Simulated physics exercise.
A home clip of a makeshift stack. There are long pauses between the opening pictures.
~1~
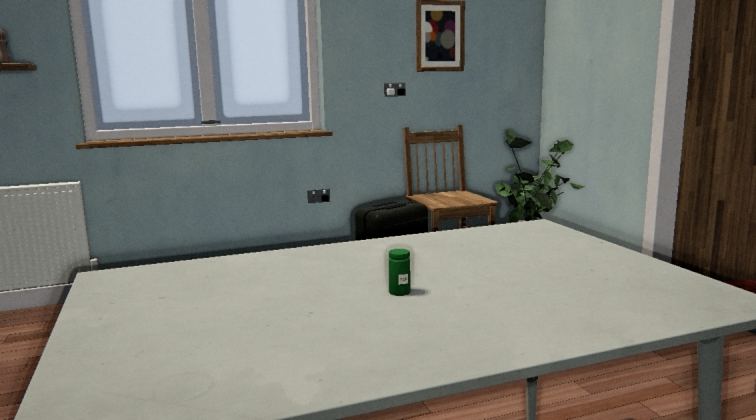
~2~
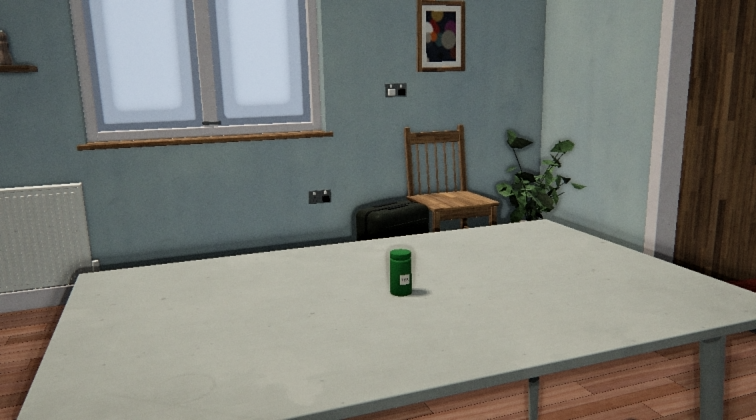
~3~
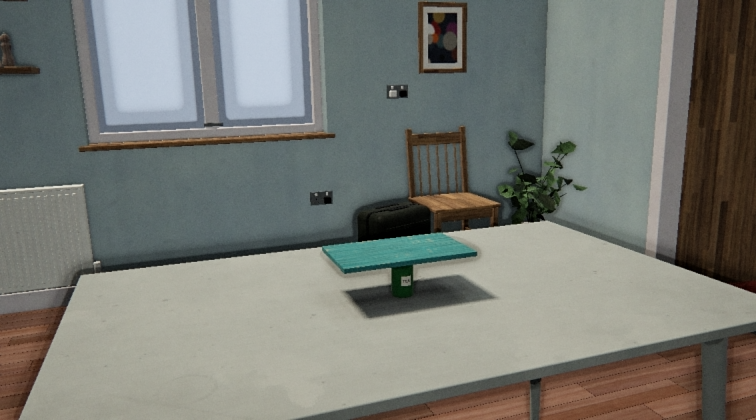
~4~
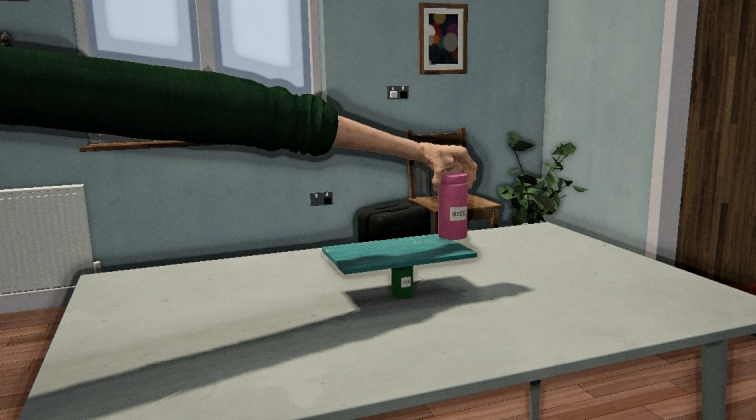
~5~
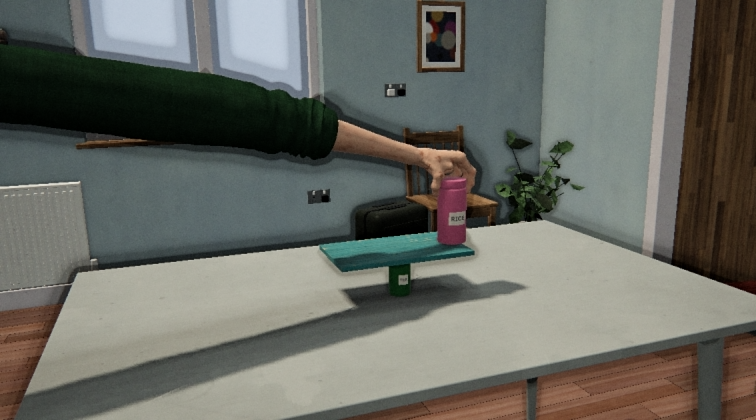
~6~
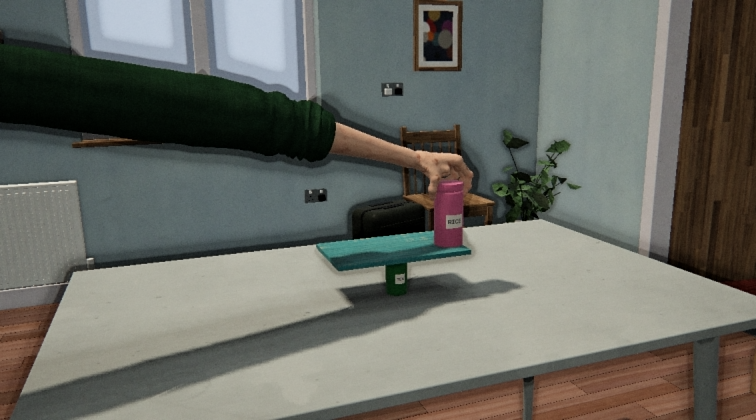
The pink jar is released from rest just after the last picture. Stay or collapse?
Outcome: The stack comes apart.
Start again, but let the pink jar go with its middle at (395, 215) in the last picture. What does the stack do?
Then it stays up.
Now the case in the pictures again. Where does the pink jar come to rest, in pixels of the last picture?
Near (479, 262).
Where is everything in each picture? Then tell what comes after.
In the first frame, the last thing is not in view yet; green shaker (399, 272).
In the second frame, the last thing is not in view yet; green shaker (401, 272).
In the third frame, the last thing is not in view yet; green shaker (402, 274).
In the fourth frame, still above its spot; pink jar (453, 205); green shaker (402, 275).
In the fifth frame, still above its spot; pink jar (452, 210); green shaker (400, 273).
In the sixth frame, in place under the hand; pink jar (449, 213); green shaker (396, 272).
Then, 0.40 s after the last picture, pink jar now fallen; turquoise board tipped 51° from how it was.
Then, 0.80 s after the last picture, turquoise board tipped 72° from how it was.
Then, 1.30 s after the last picture, turquoise board now fallen; green shaker on its side.
By the end, fallen, turquoise board and pink jar; tipped over in the stack, green shaker. Seen from the same camera at the end, pink jar near (479, 262). The stack gives way.
